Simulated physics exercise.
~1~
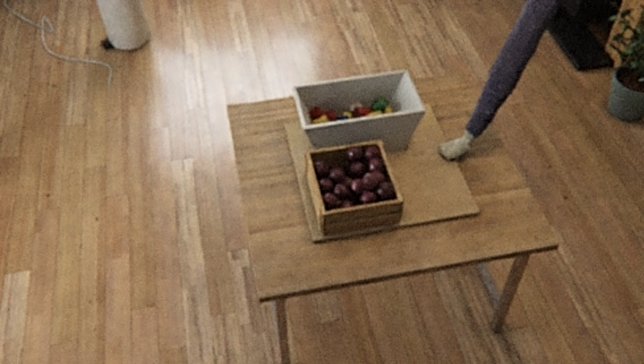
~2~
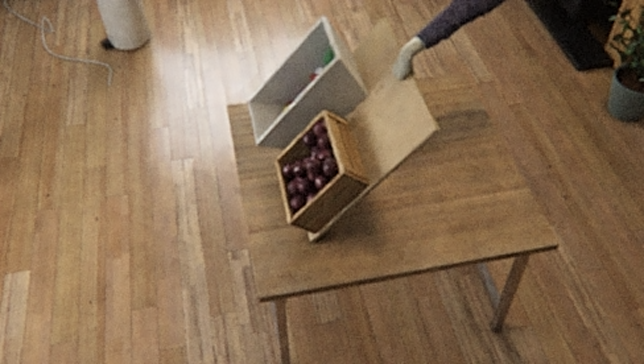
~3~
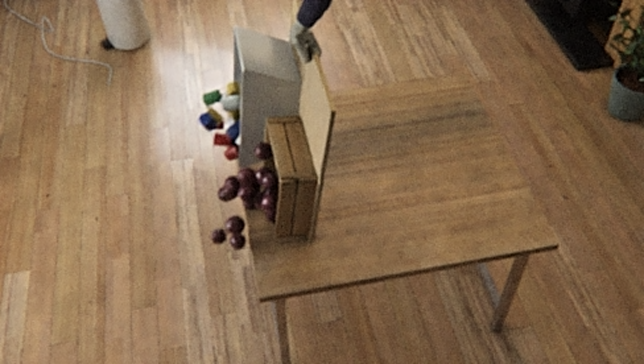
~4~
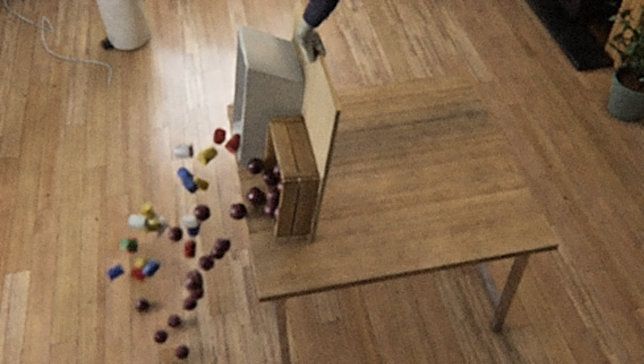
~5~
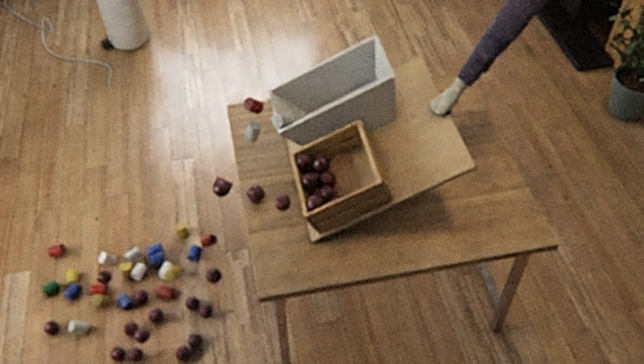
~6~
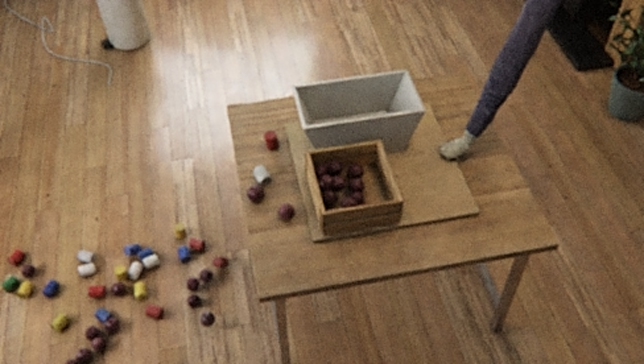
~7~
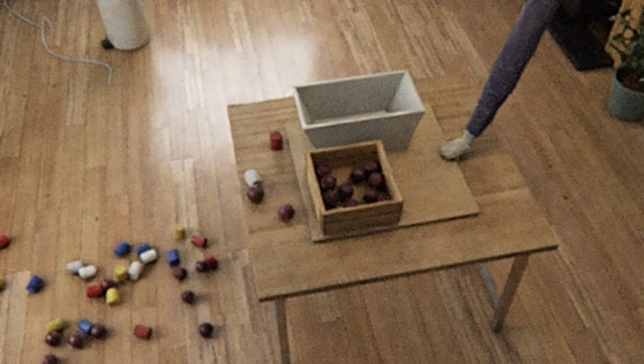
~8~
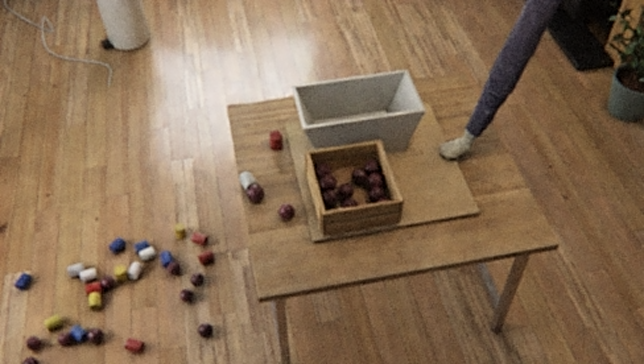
The footage shows a gloved hand tilting a board steeply to the left on a table, spilling red onions from a wooden crate and colourful jars from a white crate onto the floor. Lowered flat again, the board holds some onions in the wooden crate and an apparently empty white crate.
